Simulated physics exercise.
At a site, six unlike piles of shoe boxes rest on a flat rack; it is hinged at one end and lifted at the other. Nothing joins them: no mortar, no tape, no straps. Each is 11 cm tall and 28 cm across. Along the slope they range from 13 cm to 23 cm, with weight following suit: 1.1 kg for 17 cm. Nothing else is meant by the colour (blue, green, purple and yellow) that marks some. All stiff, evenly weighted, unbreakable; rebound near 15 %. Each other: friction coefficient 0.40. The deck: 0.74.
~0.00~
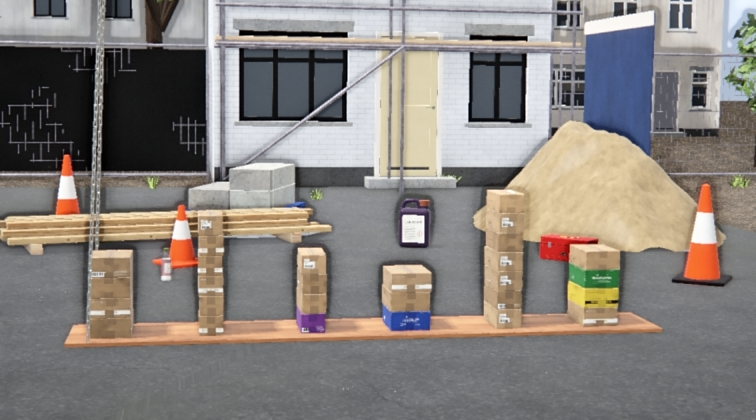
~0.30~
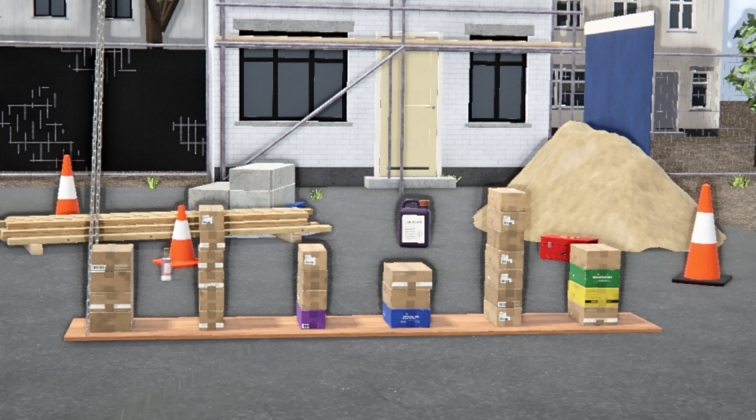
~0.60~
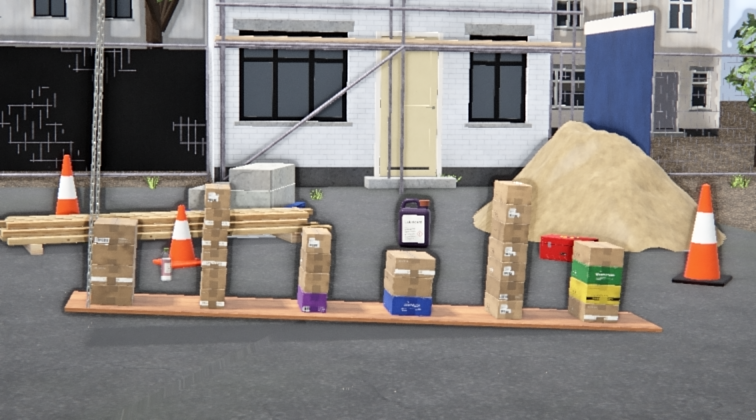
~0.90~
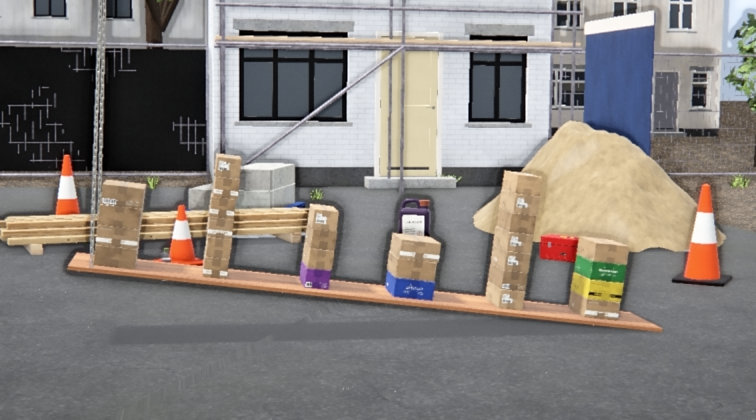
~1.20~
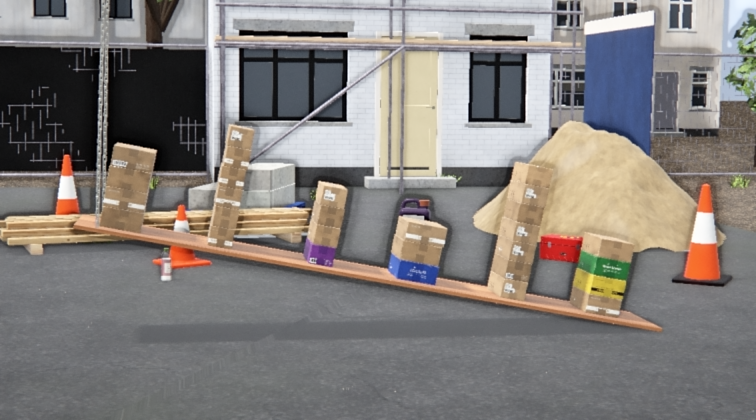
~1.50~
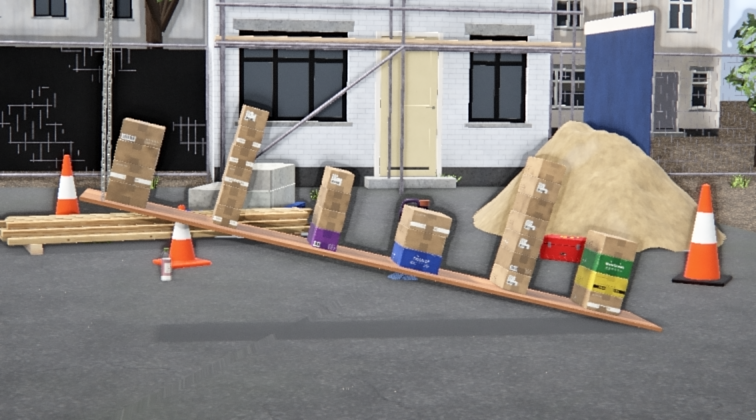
In the video, six stacks of boxes, some with purple, blue, green and yellow ones, stand on a flat board on a paved yard; the board's left end rises steadily, and the stacks lean rightward with the increasing slope.
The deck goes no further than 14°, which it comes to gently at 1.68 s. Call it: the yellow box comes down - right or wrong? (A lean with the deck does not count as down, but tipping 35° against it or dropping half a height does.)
Right, it comes down.
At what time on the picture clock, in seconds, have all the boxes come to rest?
That happens at roughly 3.5 seconds.
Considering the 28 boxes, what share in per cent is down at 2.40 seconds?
By that time it is 65 percent.
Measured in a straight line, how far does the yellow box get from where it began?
Close to 44 cm, in a straight line.
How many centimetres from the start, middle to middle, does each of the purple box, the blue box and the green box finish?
Here purple ends up 55 centimetres away, blue 35 centimetres and green 65 centimetres.
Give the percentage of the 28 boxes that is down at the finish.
That comes to around 80 percent.
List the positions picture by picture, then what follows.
In the first frame (pixels give the middle of a visible side; leans and shifts are taken against what carries them), middle of the deck's edge (377, 338) slope 0°; yellow box (602, 298); purple box (313, 324); green box (602, 279); none has stirred.
Middle of the deck's edge (377, 334) slope 1°; yellow box (602, 298), in the second frame.
Middle of the deck's edge (377, 320) slope 3°; yellow box (603, 295), in the third frame.
Middle of the deck's edge (379, 301) slope 7°; yellow box (606, 291), in the fourth frame.
Middle of the deck's edge (383, 281) slope 11°; yellow box (608, 288), in the fifth frame.
Middle of the deck's edge (386, 268) slope 13°; yellow box (610, 285); green box (615, 267); blue box (421, 261); movement in 10 of them, in the sixth frame.
After 1.96 s, slope 14°; 13 of the 28 boxes down; yellow box unmoved.
After 2.40 s, slope 14°; 18 of the 28 boxes down; yellow box 29° from how it stood; purple box 39° from how it stood.
In the end (3.5 s), slope 14°; 22 of the 28 boxes down; yellow box upside down; green box upside down; purple box 41° from how it stood. From the last view, middles, yellow box near (657, 306), green box near (686, 305).
